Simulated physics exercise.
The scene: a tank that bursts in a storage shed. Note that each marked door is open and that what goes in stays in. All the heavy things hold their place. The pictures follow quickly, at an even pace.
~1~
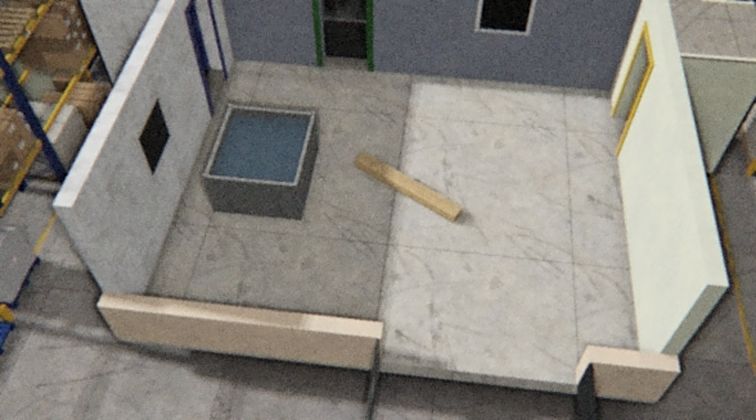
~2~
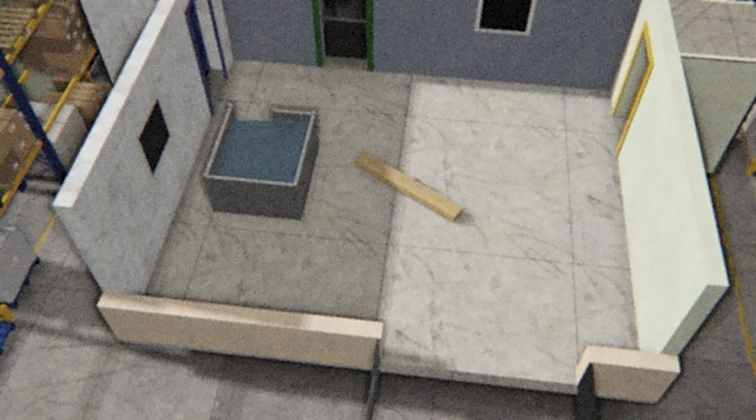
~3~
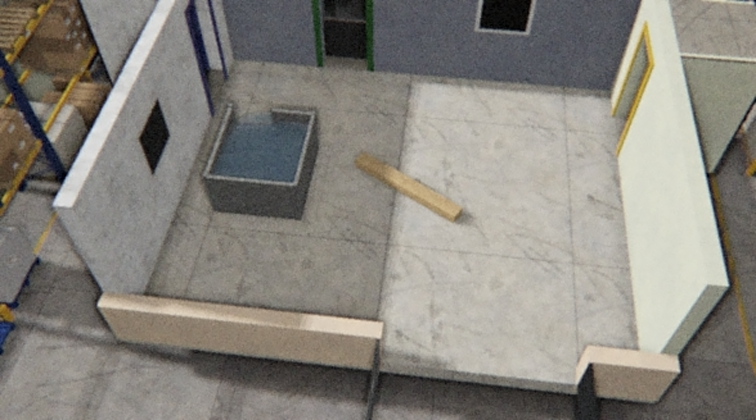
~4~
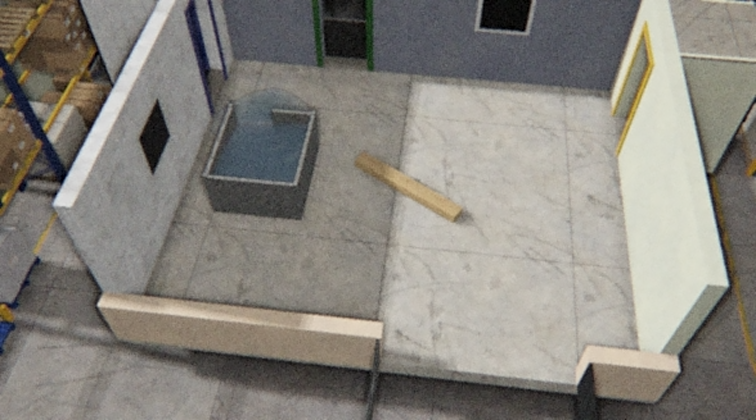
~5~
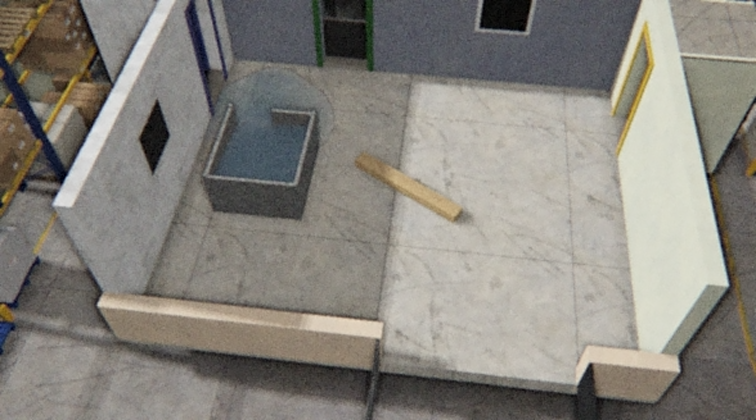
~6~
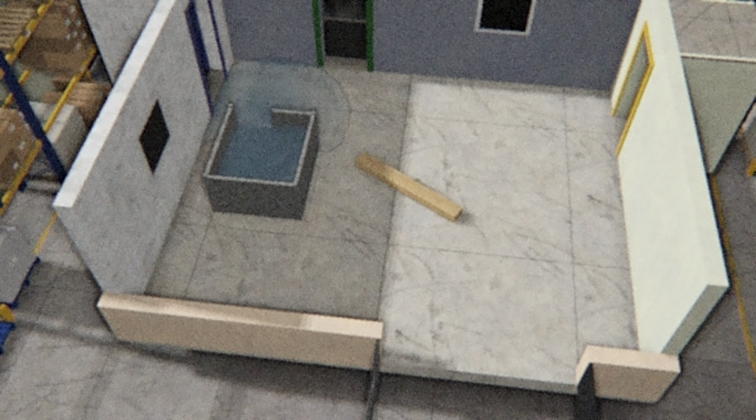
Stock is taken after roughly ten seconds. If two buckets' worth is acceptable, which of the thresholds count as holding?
The yellow door does not count, the green door does not count, the blue door counts as holding.
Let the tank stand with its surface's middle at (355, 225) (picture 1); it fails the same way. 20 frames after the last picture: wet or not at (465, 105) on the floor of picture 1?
Well, it ends up swamped there.
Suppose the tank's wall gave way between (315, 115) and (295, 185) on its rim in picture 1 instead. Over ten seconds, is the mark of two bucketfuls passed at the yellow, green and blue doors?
So the yellow one ends up above, the green one ends up below and the blue one ends up below.
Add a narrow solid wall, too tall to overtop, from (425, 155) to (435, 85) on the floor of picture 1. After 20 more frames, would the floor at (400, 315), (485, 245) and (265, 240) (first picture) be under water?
Taking the points in order - unwetted, unwetted, unwetted.
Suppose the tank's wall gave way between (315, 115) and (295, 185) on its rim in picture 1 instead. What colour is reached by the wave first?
It would be the one in yellow.
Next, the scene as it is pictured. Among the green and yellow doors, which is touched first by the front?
It is the green door.
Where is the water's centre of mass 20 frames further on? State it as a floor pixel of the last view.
Near (312, 123) in the last view.
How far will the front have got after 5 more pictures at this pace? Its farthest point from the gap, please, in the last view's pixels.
I'd point to (401, 76).
A moment on, water covers 15 % of the floor; the yellow door not reached, the green door under two buckets in, the blue door wet at the sill, nothing in.
Next, water covers 15 % of the floor; the yellow door not reached, the green door over two buckets in, the blue door wet at the sill, nothing in.
Then, water covers 35 % of the floor; the yellow door not reached, the green door over two buckets in, the blue door under two buckets in.
Later, water covers 60 % of the floor; the yellow door over two buckets in, the green door far over two buckets in, the blue door under two buckets in.
In the end, water covers 80 % of the floor; the yellow door far over two buckets in, the green door far over two buckets in, the blue door under two buckets in.
